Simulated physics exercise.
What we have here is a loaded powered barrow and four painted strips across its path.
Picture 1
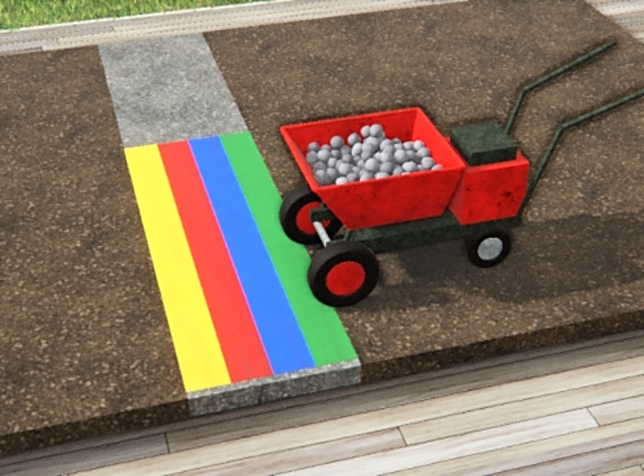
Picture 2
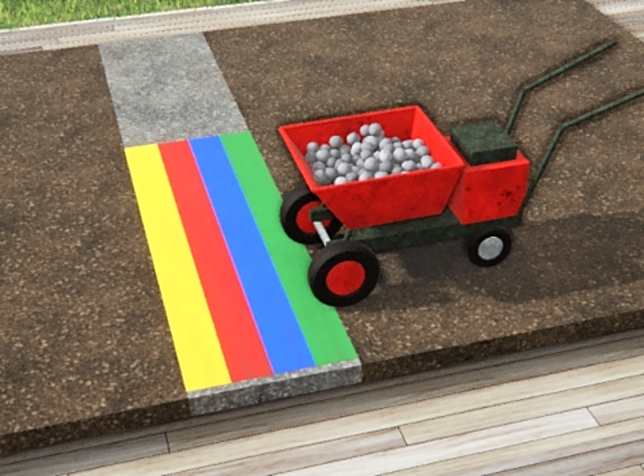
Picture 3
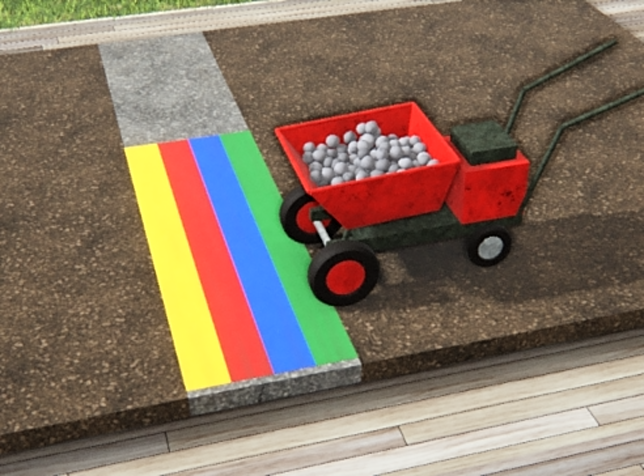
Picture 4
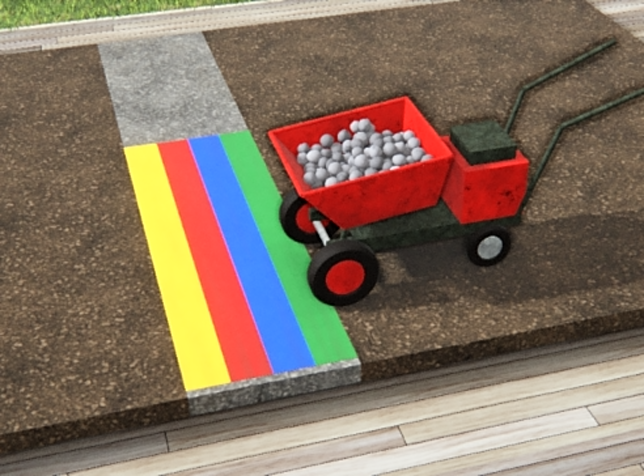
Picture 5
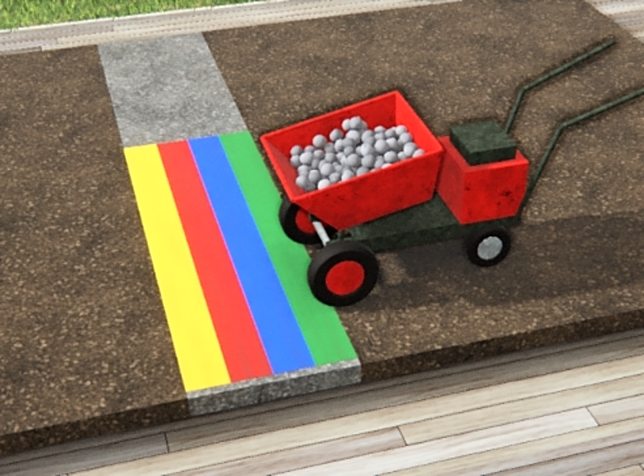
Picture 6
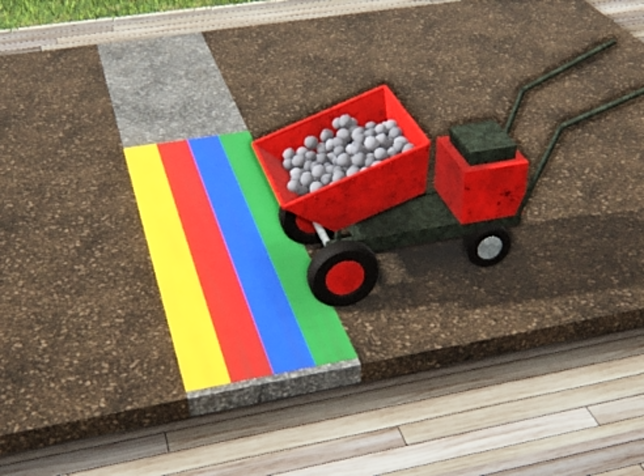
On a brown, speckled slab edged by pale planks, with grass at the top left, the view looks down at an angle from a fixed camera. A red powered barrow with dark handles holds round grey cobbles at right, beside yellow, red, blue and green strips running left to right. The skip starts level, then gradually tilts forward to the left, its cobbles shifting slightly, while the wheels stay still.
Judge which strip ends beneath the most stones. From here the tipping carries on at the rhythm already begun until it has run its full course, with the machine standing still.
Beneath the most stones: The yellow strip.
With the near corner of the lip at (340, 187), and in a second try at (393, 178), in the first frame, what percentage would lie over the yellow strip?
The first stop gives 20 per cent; the second gives 10 per cent.
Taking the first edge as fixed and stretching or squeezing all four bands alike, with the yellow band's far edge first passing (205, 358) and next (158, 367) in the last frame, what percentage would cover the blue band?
Roughly 0 per cent, and 0 per cent.
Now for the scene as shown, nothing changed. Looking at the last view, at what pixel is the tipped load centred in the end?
I'd mark it at roughly (183, 291).
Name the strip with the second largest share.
Rank 2: The red strip.
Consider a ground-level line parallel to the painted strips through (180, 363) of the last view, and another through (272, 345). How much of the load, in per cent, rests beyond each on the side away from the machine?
Close to 20 per cent, then close to 70 per cent.
Soon after the last picture, skip tipped steeply; all in the skip.
A little later, skip tipped right over; most in the skip; a small part over the red strip; a small part over the yellow strip; a stray few falling.
Later still, skip tipped right over; about a quarter in the skip; a small part over the red strip; about a third over the yellow strip; about a quarter off the paint.
At rest, skip tipped right over; about a quarter in the skip; none over the green strip; none over the blue strip; about a quarter over the red strip; about a third over the yellow strip; about a quarter off the paint.
